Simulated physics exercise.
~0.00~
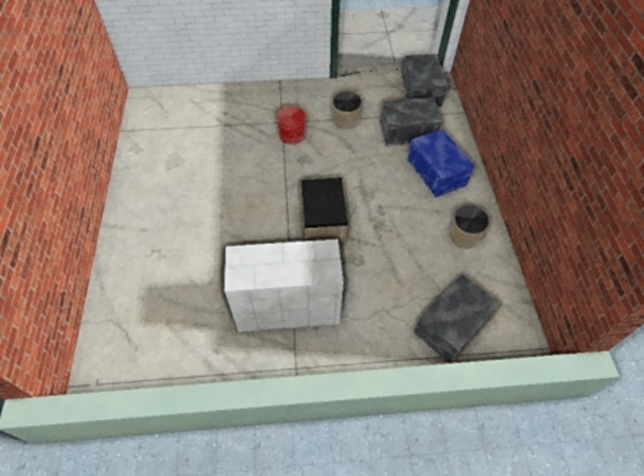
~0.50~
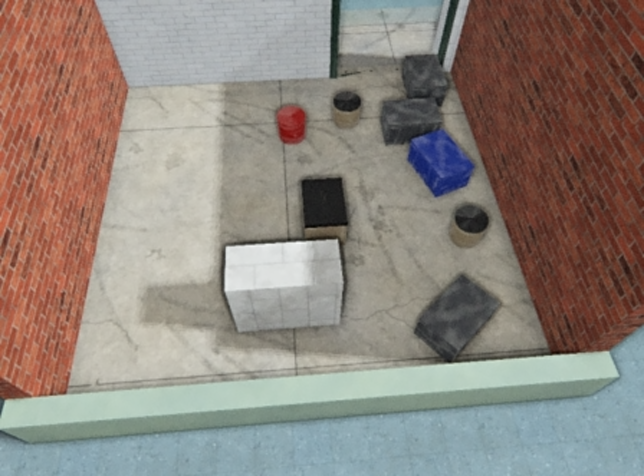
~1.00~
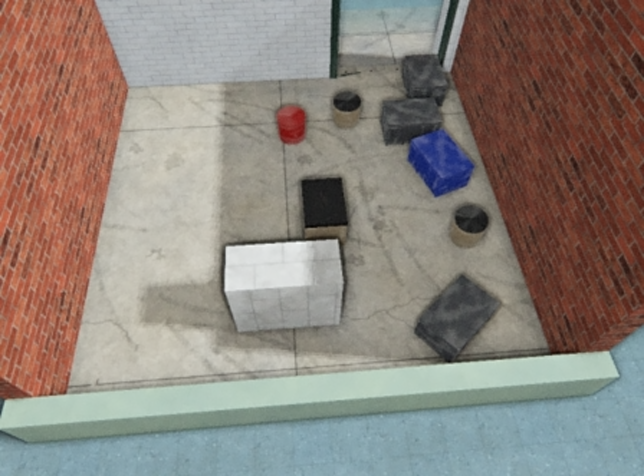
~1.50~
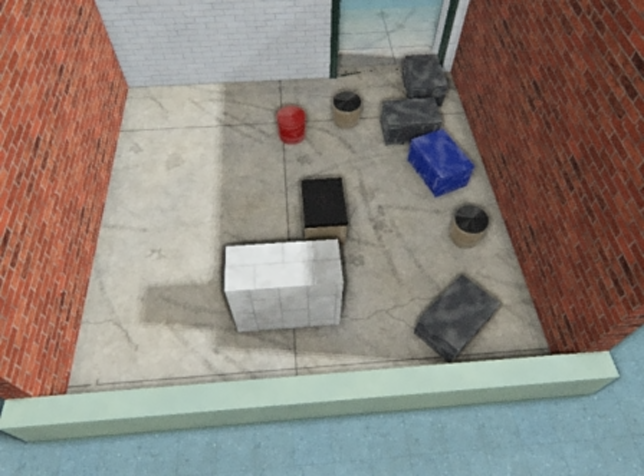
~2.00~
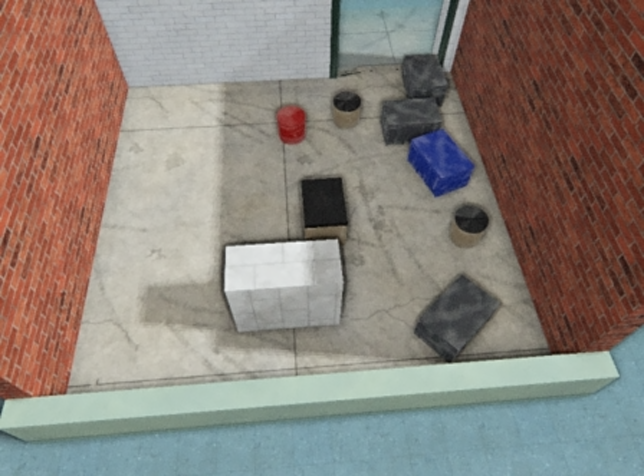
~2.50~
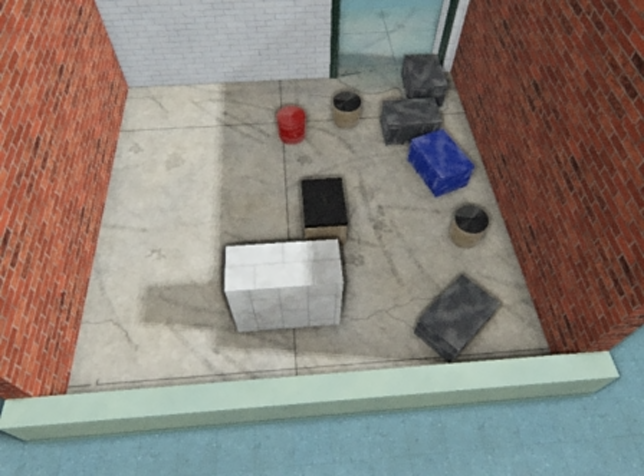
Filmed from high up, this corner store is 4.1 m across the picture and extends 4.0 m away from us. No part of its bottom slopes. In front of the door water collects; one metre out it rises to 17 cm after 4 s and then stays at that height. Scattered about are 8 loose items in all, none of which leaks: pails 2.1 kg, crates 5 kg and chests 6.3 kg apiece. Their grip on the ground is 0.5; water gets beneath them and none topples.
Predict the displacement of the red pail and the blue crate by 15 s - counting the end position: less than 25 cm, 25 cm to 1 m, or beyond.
The red pail creeps a modest distance and the blue crate covers a long distance.
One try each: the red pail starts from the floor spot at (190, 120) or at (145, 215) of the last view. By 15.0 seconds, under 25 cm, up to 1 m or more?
Try one - it is swept a long way; try two - it is swept a long way.
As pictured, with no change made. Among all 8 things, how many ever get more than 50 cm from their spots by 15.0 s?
The number is 8.
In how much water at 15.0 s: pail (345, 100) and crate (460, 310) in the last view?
Roughly 4 and 11 cm.
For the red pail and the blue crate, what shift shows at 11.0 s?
About 20 cm and 150 cm, respectively.
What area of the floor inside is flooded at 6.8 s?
Somewhere about 11.5 m2, give or take.
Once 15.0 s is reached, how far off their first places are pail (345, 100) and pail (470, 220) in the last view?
The first is 40 cm from its start, the second 140 cm.
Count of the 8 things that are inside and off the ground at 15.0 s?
I'd say 8 of them.
After 3.5 s the red pail is near (291, 116), 0.0 m from its start, aground; the blue crate is near (442, 153), 0.0 m from its start, aground; 0 afloat.
After 6.8 s the red pail is near (270, 120), 0.2 m from its start, aground; the blue crate is near (425, 289), 1.7 m from its start, afloat; 6 afloat.
After 11.0 s the red pail is near (270, 120), 0.2 m from its start, aground; the blue crate is near (422, 284), 1.7 m from its start, afloat; 7 afloat.
After 15.0 s the red pail is near (234, 138), 0.7 m from its start, afloat; the blue crate is near (367, 332), 2.2 m from its start, afloat; 8 afloat.
